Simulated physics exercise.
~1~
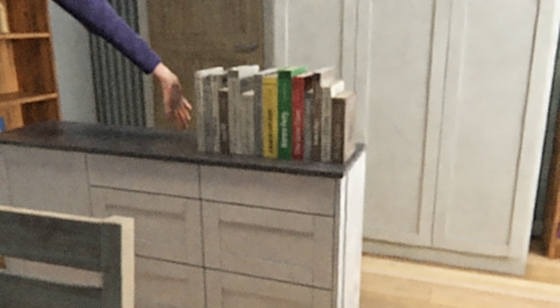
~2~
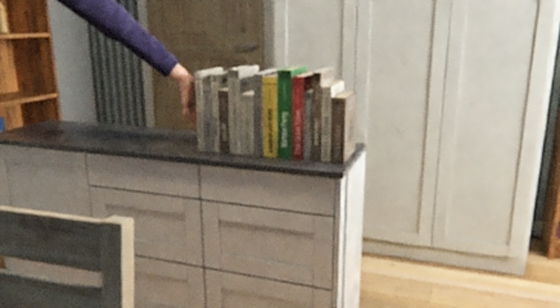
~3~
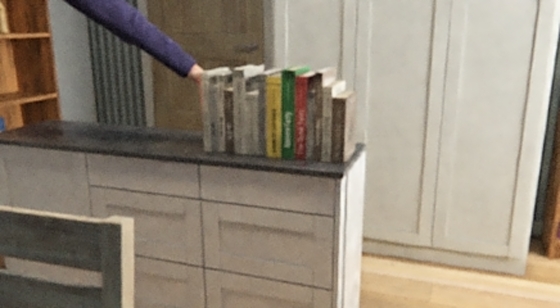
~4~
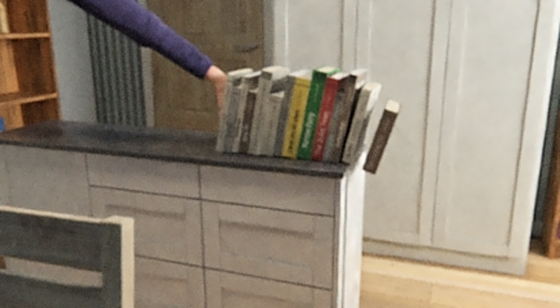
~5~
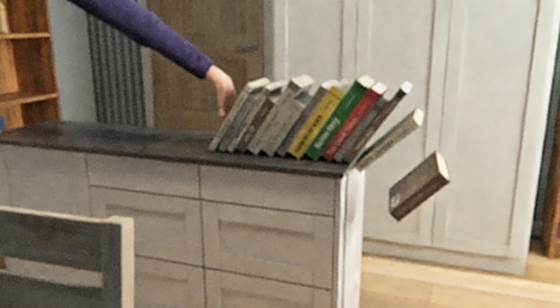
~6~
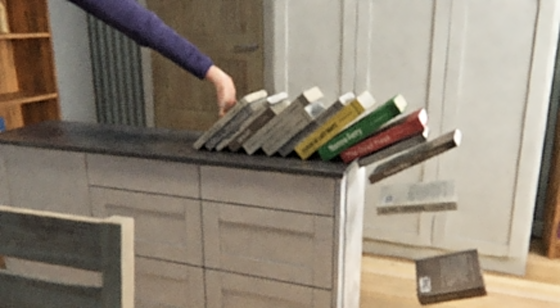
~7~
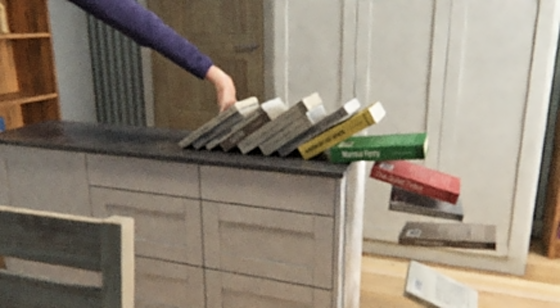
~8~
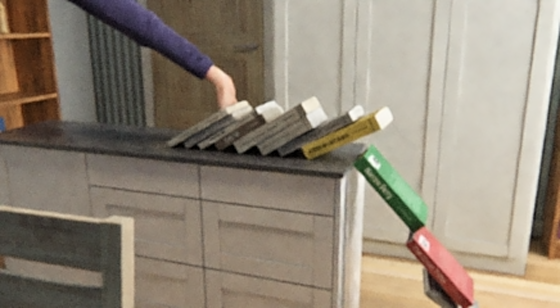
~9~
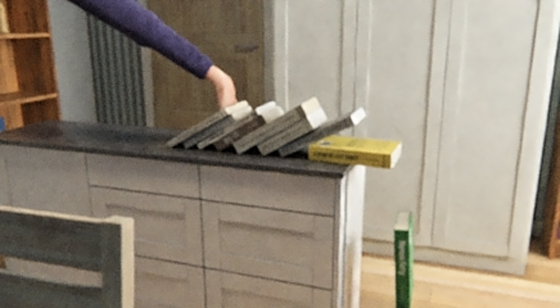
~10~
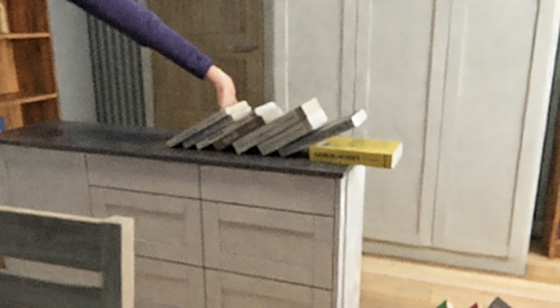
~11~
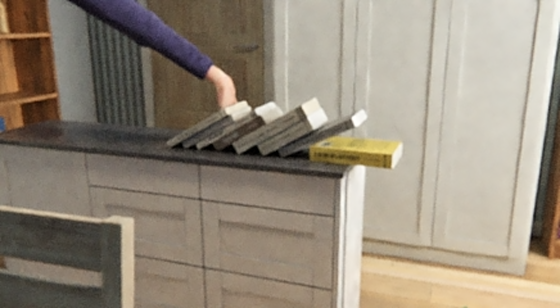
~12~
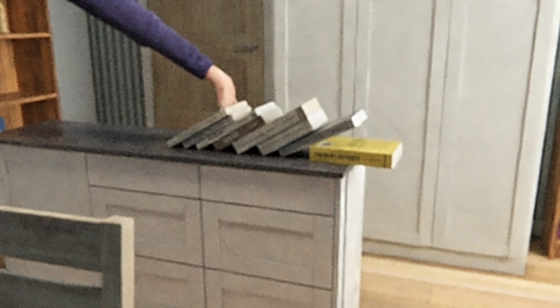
Row of books on a cabinet leaning right as a hand pushes, several falling off, the yellow one left overhanging the edge.
